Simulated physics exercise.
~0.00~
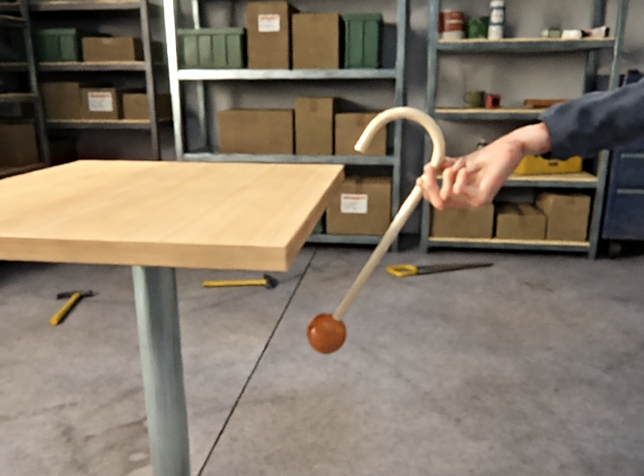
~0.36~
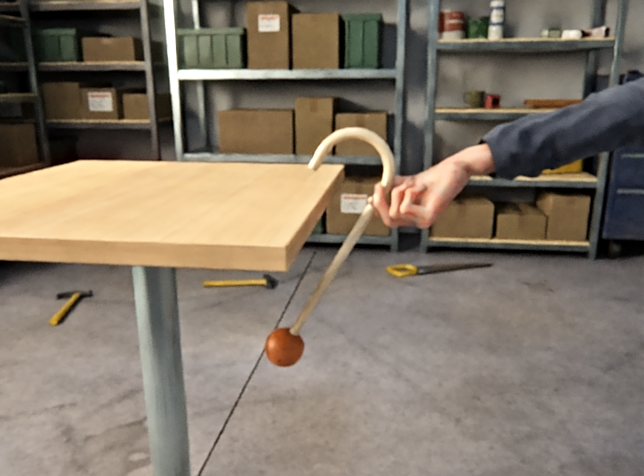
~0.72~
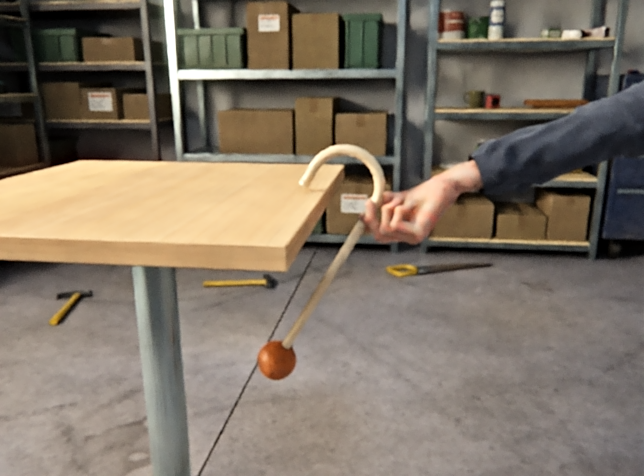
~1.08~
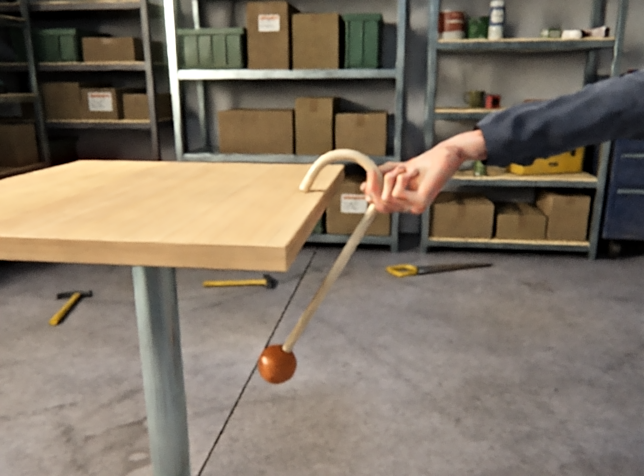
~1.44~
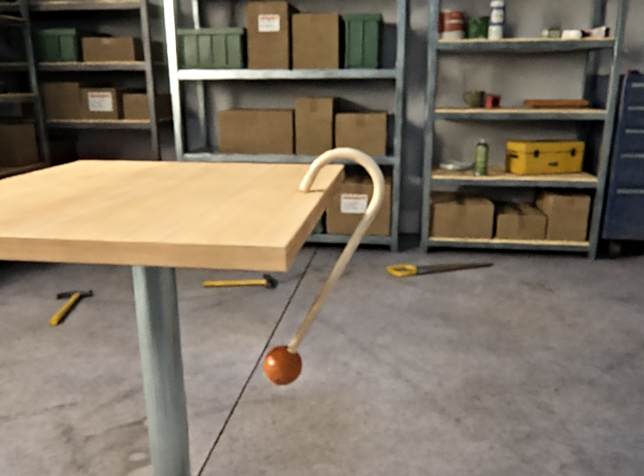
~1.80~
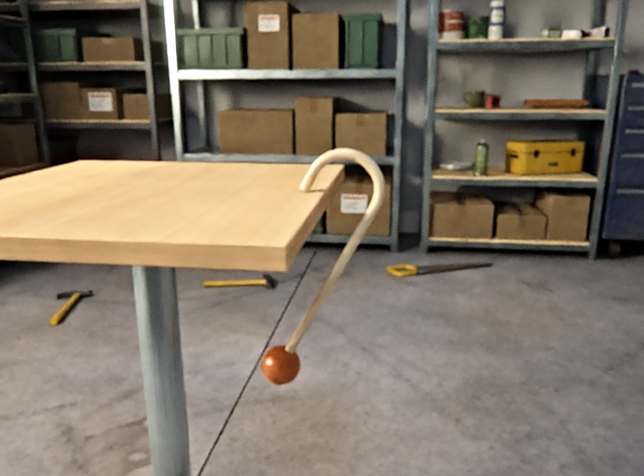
In a storage room with a concrete floor, seen from a still view slightly above a pale wooden table at left, metal shelves along the back hold boxes and green bins, and tools lie on the floor. A hand in a dark sleeve at right holds a pale hooked stick with an orange ball at its lower end. The hand carries it left to the table and lowers the crook onto the corner. The hand then lets go and withdraws to the right, out of view. The stick stays hanging from the table edge, its ball slanted below the tabletop, at rest.
